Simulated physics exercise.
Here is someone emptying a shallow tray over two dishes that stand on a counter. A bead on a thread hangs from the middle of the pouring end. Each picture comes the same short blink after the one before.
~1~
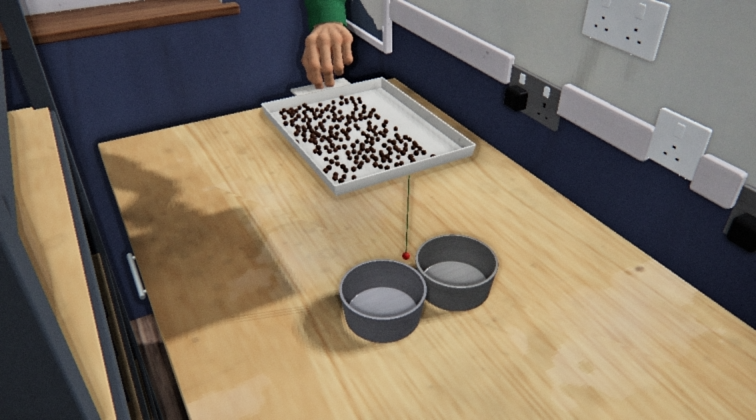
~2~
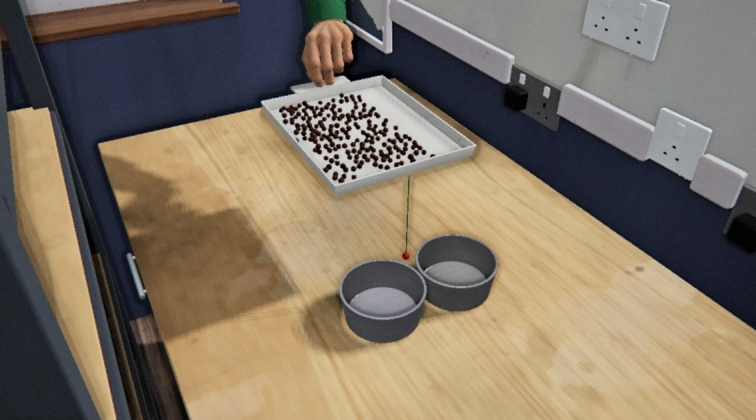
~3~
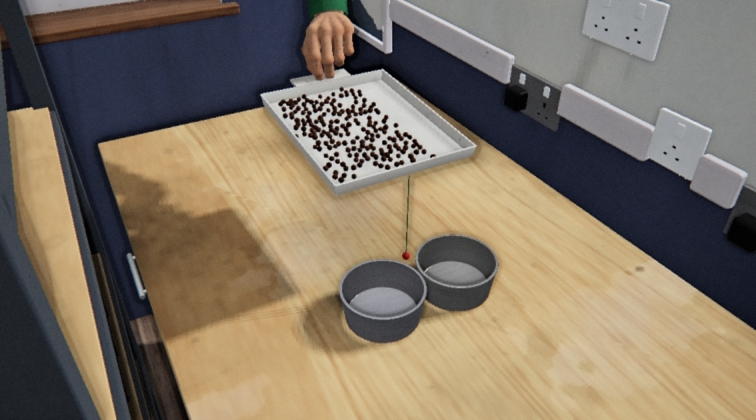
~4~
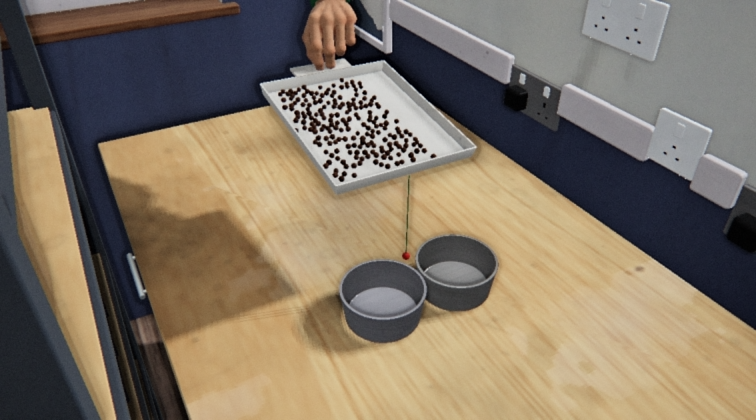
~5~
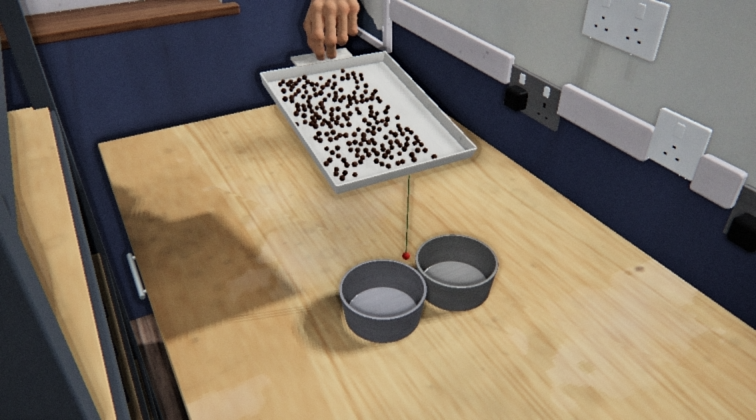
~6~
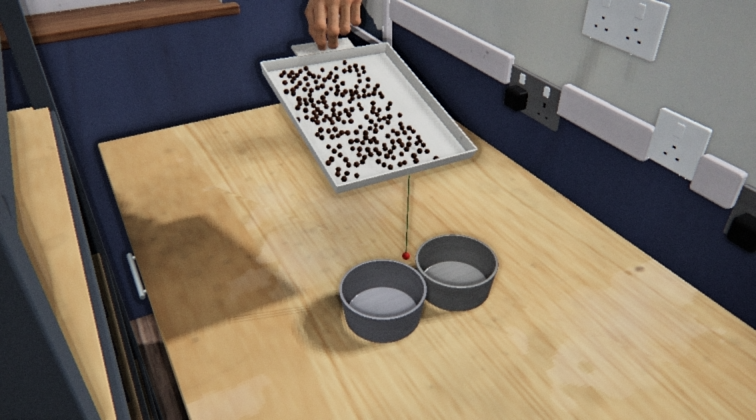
A hand in a green sleeve grips the far end of a shallow white tray of dark reddish-brown berries, seen from above at an angle over a pale wooden counter by a navy and grey wall with sockets. Two round grey dishes stand below the near end, where a red bead hangs on a thread. The hand steadily raises the far end, slightly tilting the tray toward the dishes, while the berries stay spread and the camera stays still.
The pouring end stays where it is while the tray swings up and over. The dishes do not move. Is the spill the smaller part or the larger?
In the dishes lies over half of it.
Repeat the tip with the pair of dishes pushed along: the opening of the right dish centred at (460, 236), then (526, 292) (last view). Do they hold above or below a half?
In turn: Less than half; less than half.
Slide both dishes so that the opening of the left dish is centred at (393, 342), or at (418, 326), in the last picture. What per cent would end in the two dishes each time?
In turn 20 and 40 in a hundred.
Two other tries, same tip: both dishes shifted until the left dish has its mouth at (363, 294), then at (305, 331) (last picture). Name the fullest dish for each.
One: The right dish. Two: Right.
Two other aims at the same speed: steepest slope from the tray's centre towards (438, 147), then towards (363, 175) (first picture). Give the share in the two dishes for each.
About 60 and 70 per cent.
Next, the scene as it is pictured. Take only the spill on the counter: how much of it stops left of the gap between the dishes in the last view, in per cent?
Close to 10 per cent.
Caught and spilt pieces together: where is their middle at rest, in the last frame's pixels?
Roughly at (447, 292).
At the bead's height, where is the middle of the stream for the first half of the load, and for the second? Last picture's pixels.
Around (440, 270) and then (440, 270).
Shortly afterwards, tray tipped steeply; all but a few on the tray; only a few in the left dish; only a few in the right dish; only a few outside both; only a few in the air.
Next, tray tipped past a quarter turn; near half on the tray; only a few in the left dish; a little in the right dish; a little outside both; near a third in the air.
Some moments later, tray tipped past a quarter turn; near a third in the left dish; near half in the right dish; near a quarter outside both.
In the end, tray tipped past a quarter turn; near a third in the left dish; near half in the right dish; near a quarter outside both.
